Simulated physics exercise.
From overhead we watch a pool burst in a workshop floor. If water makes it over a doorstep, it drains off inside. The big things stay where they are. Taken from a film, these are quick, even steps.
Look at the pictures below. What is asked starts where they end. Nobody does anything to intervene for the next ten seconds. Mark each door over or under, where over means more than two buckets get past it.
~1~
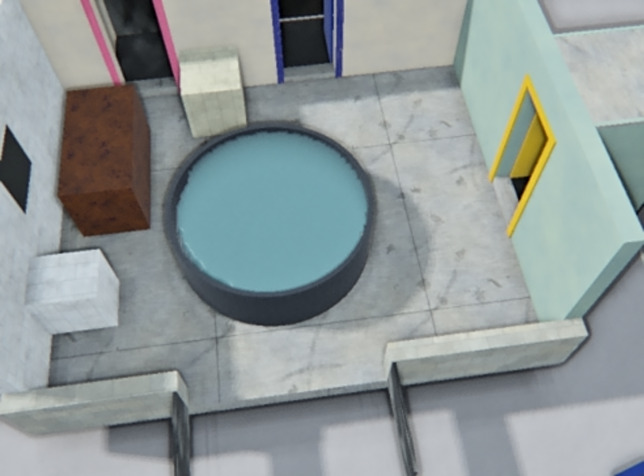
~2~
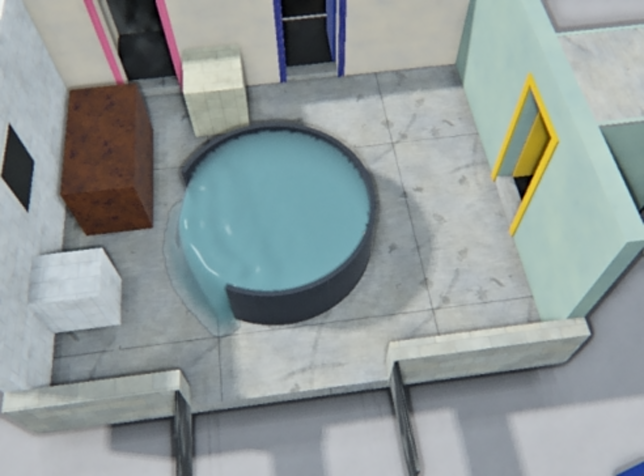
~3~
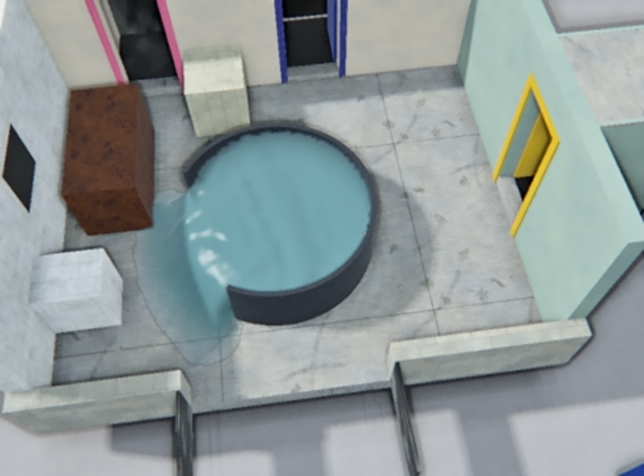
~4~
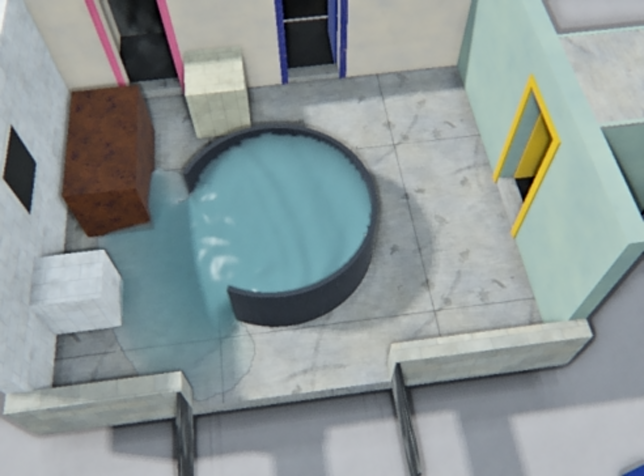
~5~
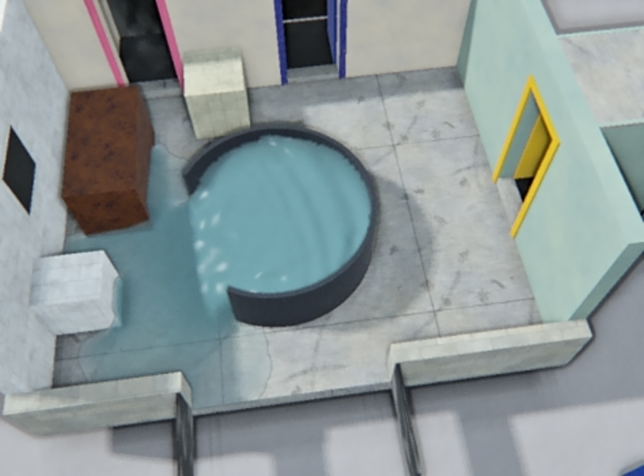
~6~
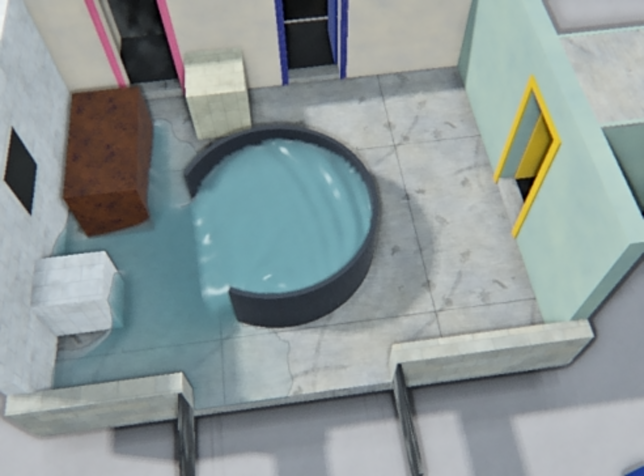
Pink door - over; yellow door - under; blue door - under.
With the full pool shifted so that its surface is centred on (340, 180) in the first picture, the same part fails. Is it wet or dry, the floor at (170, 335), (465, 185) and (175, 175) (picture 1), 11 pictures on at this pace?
First spot gets drenched, second spot stays unwetted, third spot gets drenched.
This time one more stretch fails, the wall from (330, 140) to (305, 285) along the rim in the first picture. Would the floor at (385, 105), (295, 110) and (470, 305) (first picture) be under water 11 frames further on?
Going through them, the first would be submerged, the next still bare and the last submerged.
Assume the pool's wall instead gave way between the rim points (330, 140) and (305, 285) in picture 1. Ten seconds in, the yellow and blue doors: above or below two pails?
Yellow door tops the threshold and blue door tops the threshold.
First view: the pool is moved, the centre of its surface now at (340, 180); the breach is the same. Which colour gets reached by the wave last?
That would be the yellow door, I think.
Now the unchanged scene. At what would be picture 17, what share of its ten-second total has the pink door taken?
I get 15 per cent.
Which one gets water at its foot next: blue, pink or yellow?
The pink one.
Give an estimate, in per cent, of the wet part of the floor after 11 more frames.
That works out to some 45 in a hundred.
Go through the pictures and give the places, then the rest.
In the first picture, the pool at (270, 206) is whole and still.
In the second picture, the front is at (235, 327), out from the gap at (187, 259).
In the third picture, water pours out at (188, 261) and has run to (169, 193).
In the fourth picture, the front is at (158, 172), out from the gap at (190, 264).
In the fifth picture, water pours out at (189, 265) and has run to (157, 146).
In the sixth picture, the front is at (158, 122), out from the gap at (191, 265).
A moment on, water covers 30 % of the floor; the pink door under two buckets in, the yellow door not reached, the blue door not reached.
Next, water covers 45 % of the floor; the pink door over two buckets in, the yellow door not reached, the blue door wet at the sill, nothing in.
Then, water covers 70 % of the floor; the pink door over two buckets in, the yellow door not reached, the blue door wet at the sill, nothing in.
Later, water covers 90 % of the floor; the pink door far over two buckets in, the yellow door wet at the sill, nothing in, the blue door wet at the sill, nothing in.
In the end, water covers 100 % of the floor; the pink door far over two buckets in, the yellow door wet at the sill, nothing in, the blue door wet at the sill, nothing in.
